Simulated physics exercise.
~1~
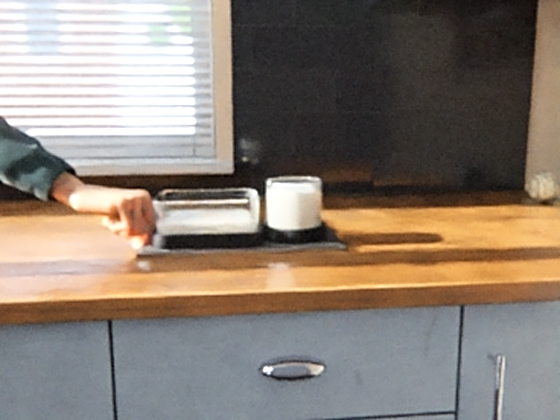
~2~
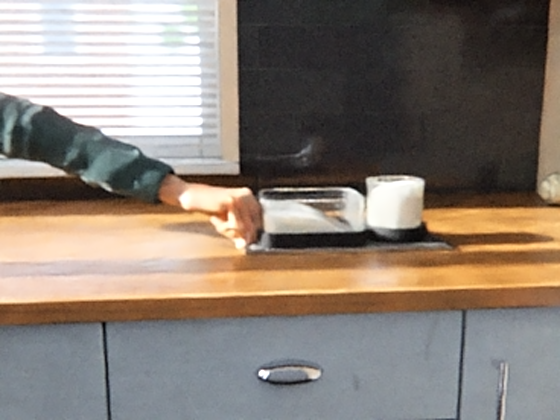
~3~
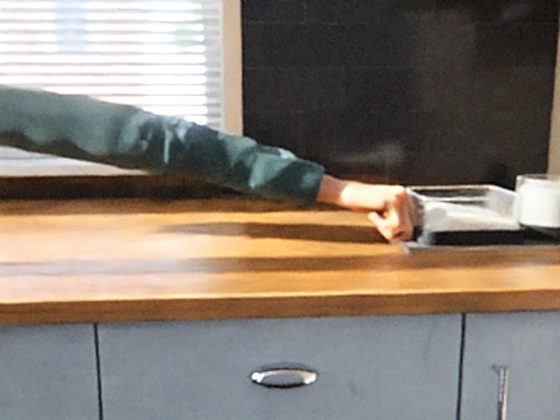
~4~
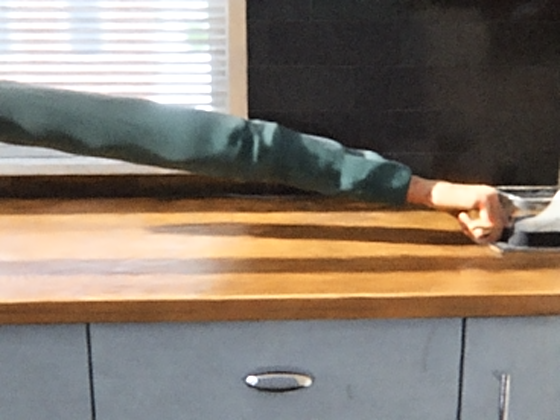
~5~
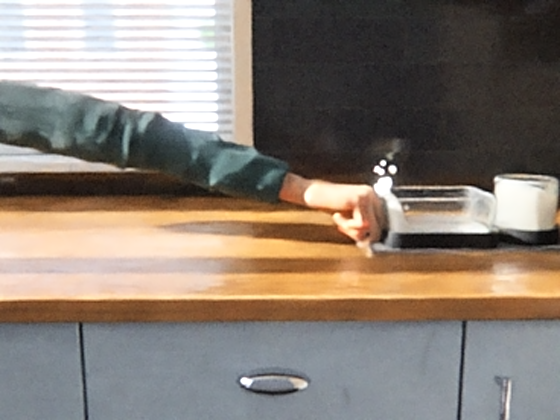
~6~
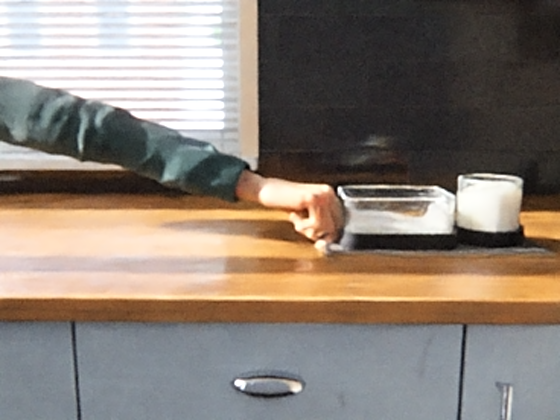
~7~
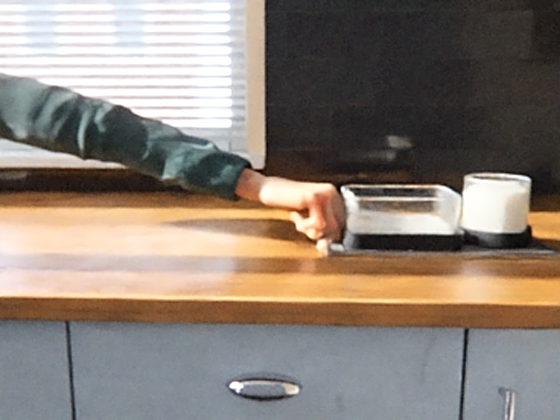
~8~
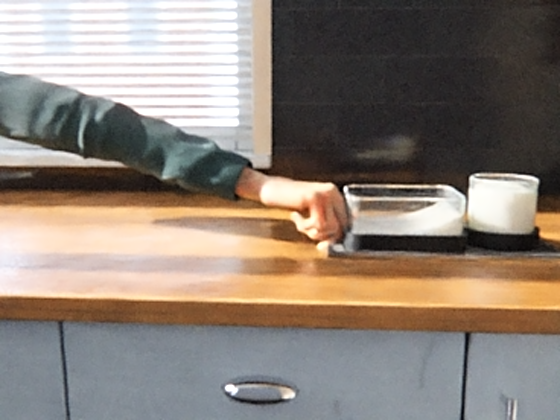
On a kitchen counter with a glossy wooden top and blue-grey drawers below, seen from the front, a dark tray holds an oblong clear tub on the left and a clear mug on the right, both containing white milk and set in black holders. A hand in a dark green sleeve grips the tray's left end and pushes it quickly right, past the window blind, until the mug leaves view. The hand then pulls it back left, and milk splashes up in white drops at the tub's left side. The tray stops, and milk sloshes in the tub, both vessels still upright.
